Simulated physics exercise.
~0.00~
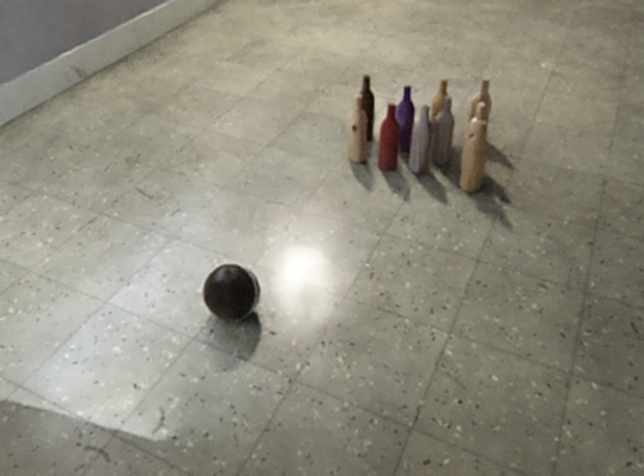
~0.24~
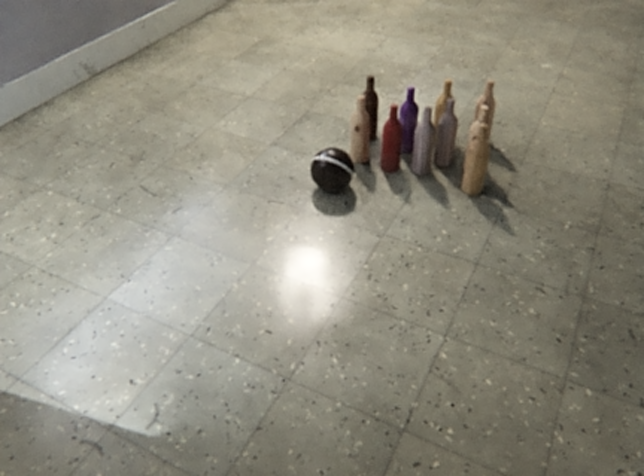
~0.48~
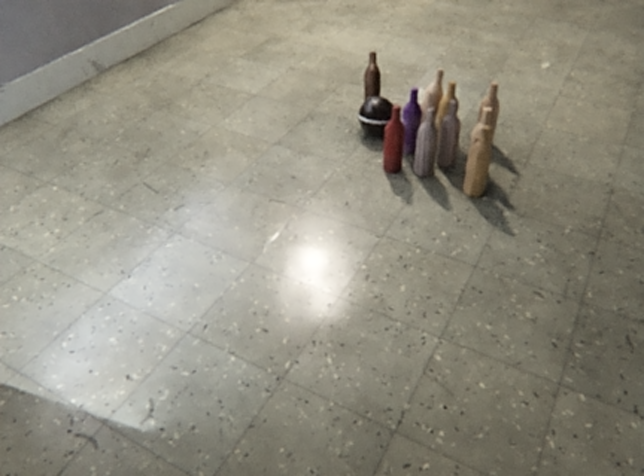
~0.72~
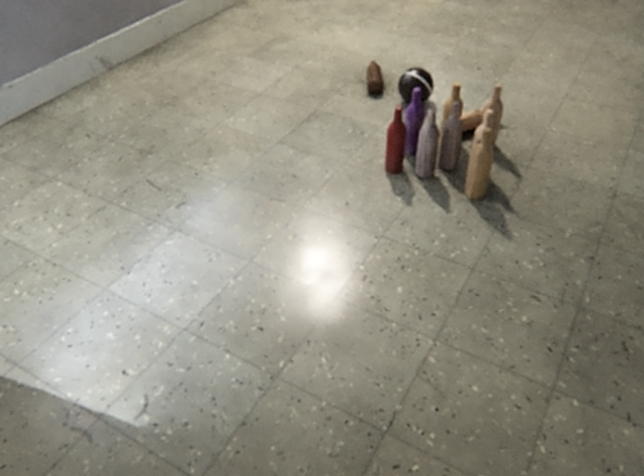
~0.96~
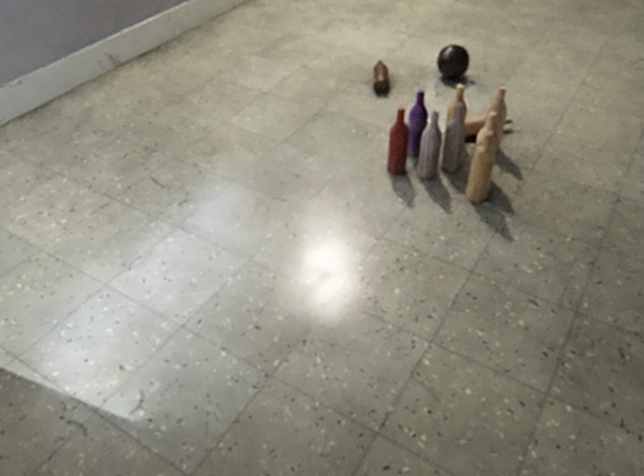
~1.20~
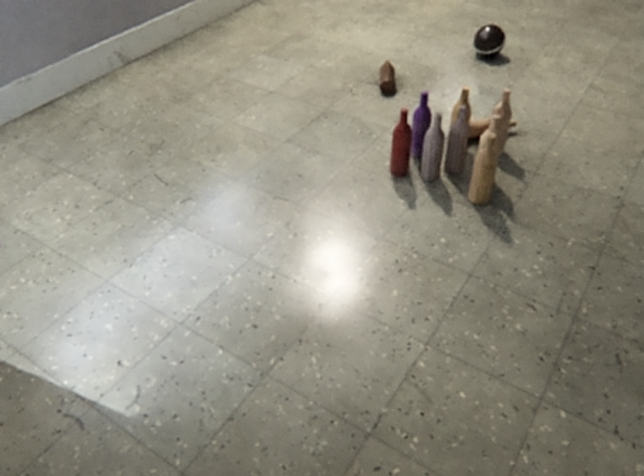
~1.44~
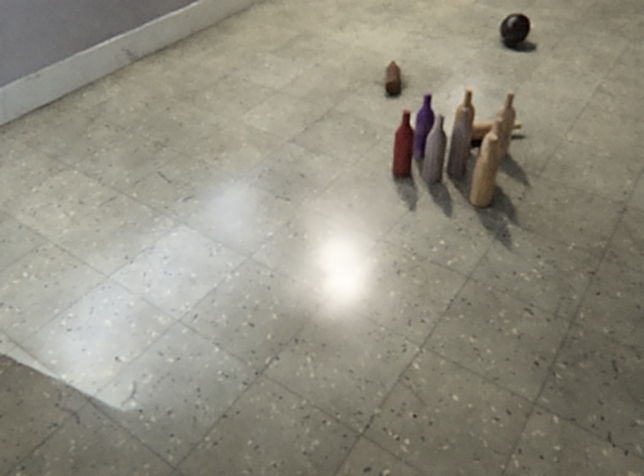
The footage shows a dark ball rolling up and to the right across a speckled tiled floor into a cluster of bottle-shaped skittles, knocking two over. It rolls on toward the upper right, still moving away at the end, while the red and purple skittles remain standing among the others.
